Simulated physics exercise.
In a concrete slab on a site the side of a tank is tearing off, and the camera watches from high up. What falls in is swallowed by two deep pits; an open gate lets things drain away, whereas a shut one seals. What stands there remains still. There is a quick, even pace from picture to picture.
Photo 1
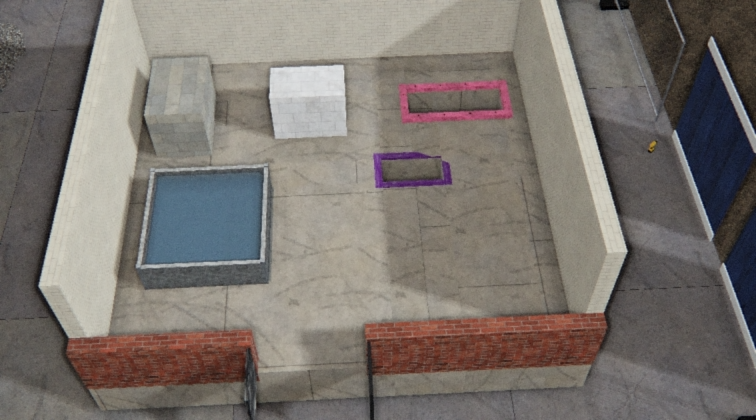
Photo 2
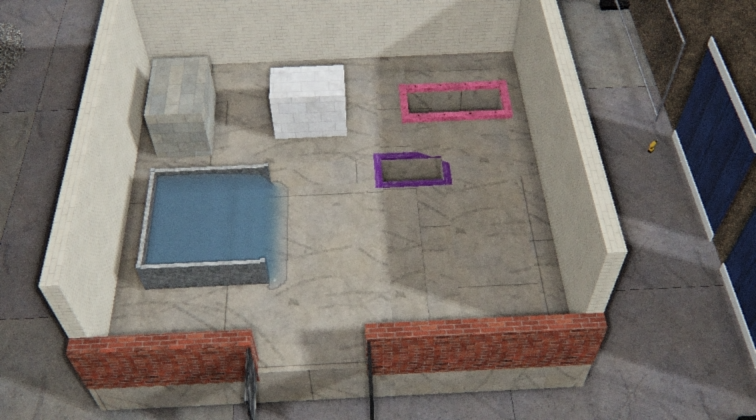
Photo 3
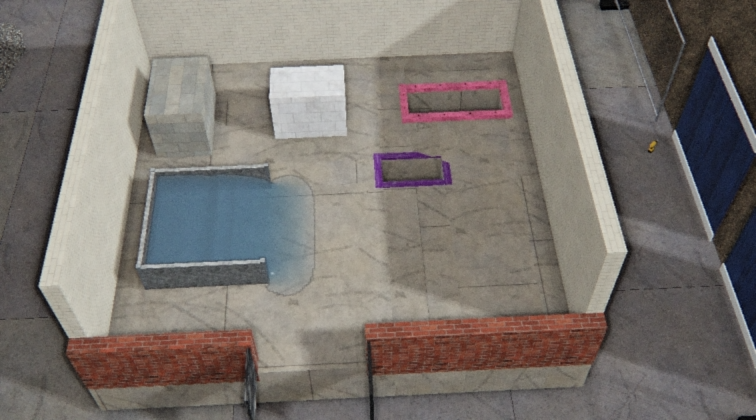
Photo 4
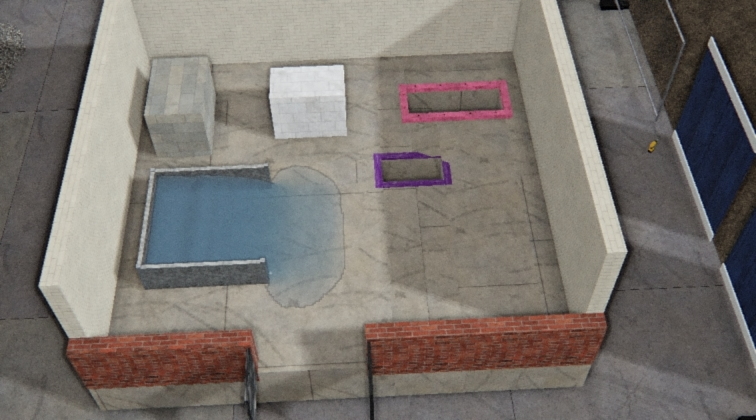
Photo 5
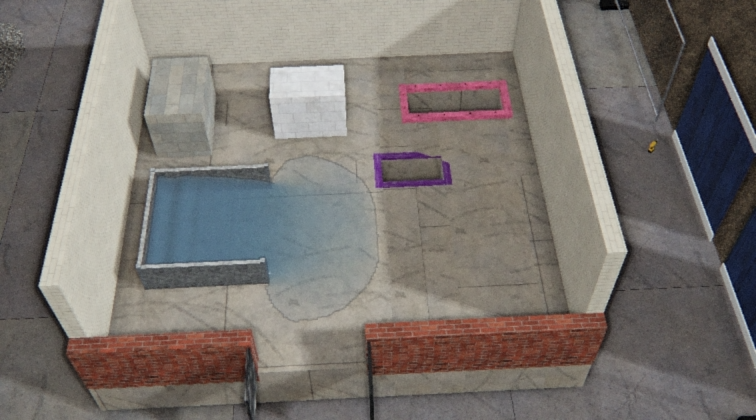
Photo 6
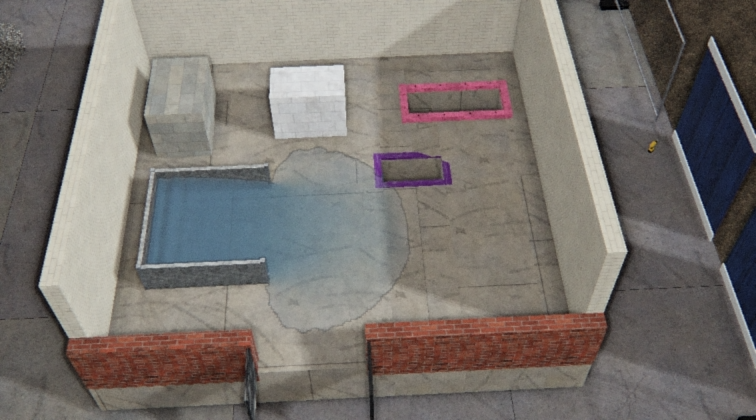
A walled concrete yard with pale block walls and a low red-brick front is seen from high above by a still camera. A square grey tank of blue water sits at left, below a grey block and a white block, with pink-edged and purple-edged pits to the right. The tank's right side gives way, and water pours out and spreads steadily rightward in a widening, thinning rounded sheet, reaching the purple-edged pit.
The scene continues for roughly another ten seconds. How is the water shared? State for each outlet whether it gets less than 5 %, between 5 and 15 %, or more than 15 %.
In the end the gate ends up mid-range - five to fifteen per cent; the pink pit ends up low - beneath five per cent; the purple pit ends up high - past fifteen per cent.
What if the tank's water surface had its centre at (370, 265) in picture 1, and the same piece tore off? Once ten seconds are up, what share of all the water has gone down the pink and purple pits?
I'd say the pink pit takes 4 % while the purple pit takes 20 %.
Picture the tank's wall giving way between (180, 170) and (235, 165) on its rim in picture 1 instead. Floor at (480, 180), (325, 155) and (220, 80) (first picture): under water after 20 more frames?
Going point by point: Left unwetted, waterlogged, waterlogged.
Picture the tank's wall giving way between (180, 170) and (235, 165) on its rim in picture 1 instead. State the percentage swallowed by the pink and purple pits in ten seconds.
The pink pit takes 0 per cent and the purple pit 8 per cent.
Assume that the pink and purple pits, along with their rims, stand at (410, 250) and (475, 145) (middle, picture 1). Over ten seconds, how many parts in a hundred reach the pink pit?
The pink pit takes 12 per cent.
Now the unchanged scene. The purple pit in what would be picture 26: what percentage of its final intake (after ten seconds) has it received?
Close to 35 out of every hundred.
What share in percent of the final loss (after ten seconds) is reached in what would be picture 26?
Close to 30 per cent, I'd say.
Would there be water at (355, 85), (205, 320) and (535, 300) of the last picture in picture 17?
Taking them in the order given: Spared, then spared, then swamped.
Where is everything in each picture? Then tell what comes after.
The first picture shows the tank at (206, 217) is whole and still.
In the second picture, water pours out at (265, 226) and has run to (275, 283).
In the third picture, water pours out at (265, 228) and has run to (291, 289).
In the fourth picture, the front is at (324, 288), out from the gap at (266, 228).
In the fifth picture, the front is at (368, 272), out from the gap at (266, 229).
In the sixth picture, the front is at (399, 264), out from the gap at (266, 229).
A moment on, water covers 35 % of the floor; the gate 0 %, the pink pit 0 %, the purple pit 2 %.
Next, water covers 45 % of the floor; the gate 1 %, the pink pit 0 %, the purple pit 5 %.
Then, water covers 50 % of the floor; the gate 1 %, the pink pit 0 %, the purple pit 9 %.
Later, water covers 55 % of the floor; the gate 3 %, the pink pit 0 %, the purple pit 15 %.
In the end, water covers 75 % of the floor; the gate 9 %, the pink pit 0 %, the purple pit 25 %.
